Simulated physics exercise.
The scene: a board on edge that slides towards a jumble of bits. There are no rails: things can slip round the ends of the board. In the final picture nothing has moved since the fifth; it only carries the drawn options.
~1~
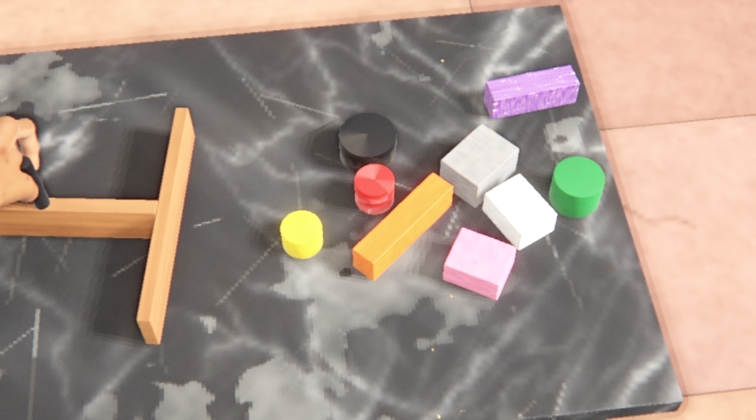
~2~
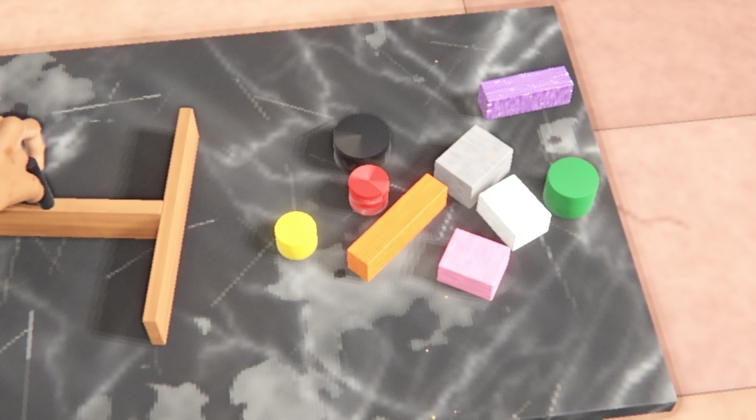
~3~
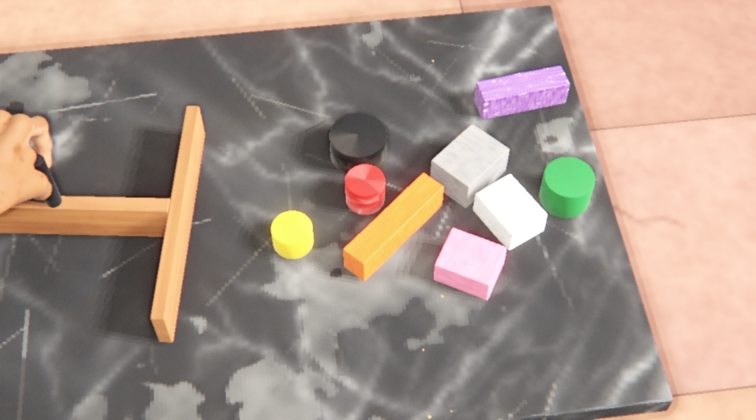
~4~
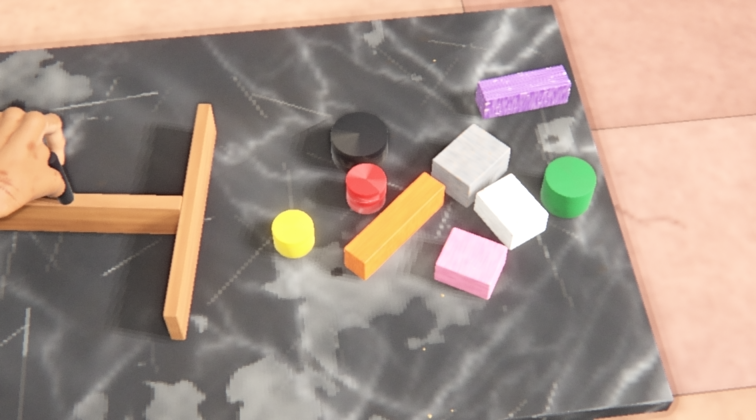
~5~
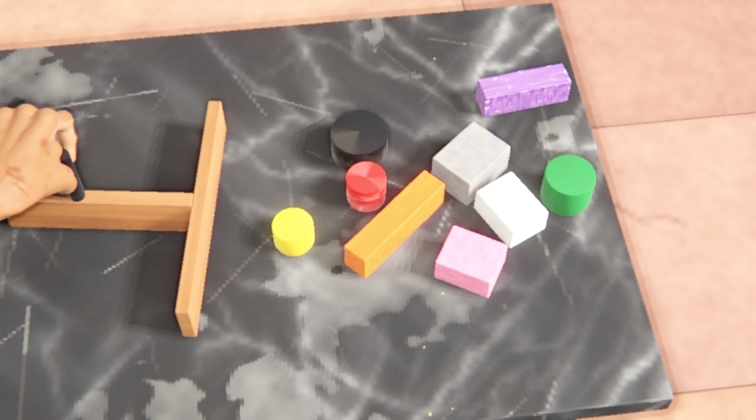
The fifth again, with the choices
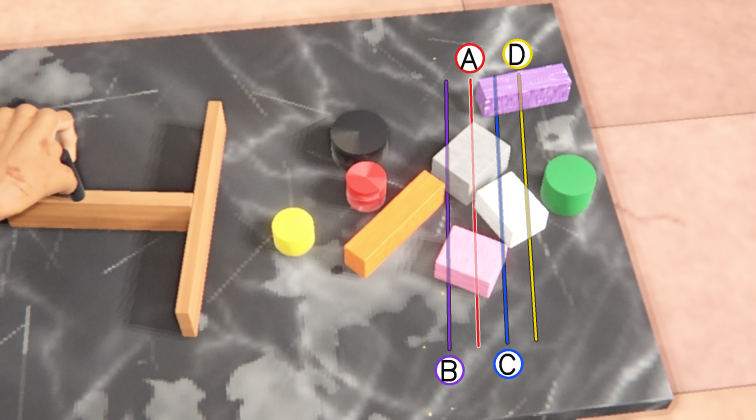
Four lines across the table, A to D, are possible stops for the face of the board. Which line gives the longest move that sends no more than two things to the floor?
The farthest such stop is D.
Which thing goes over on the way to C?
It is the green tin.
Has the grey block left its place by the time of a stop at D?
By then, yes.
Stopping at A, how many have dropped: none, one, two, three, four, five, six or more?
By then, none.
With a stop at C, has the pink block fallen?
No.
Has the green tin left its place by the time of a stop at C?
By then, yes.
On the copy, A at (474, 201); B at (448, 203); C at (501, 198); D at (527, 196).
On D. First, board (318, 188); yellow tin (345, 232); green tin (567, 185).
Then, board (436, 176); white block (540, 217); pink block (544, 269).
Finally, board (526, 167); green tin over the edge; pink block over the edge; two fallen.
By contrast, A is within the limit but short; B is within the limit but short; C is within the limit but short.
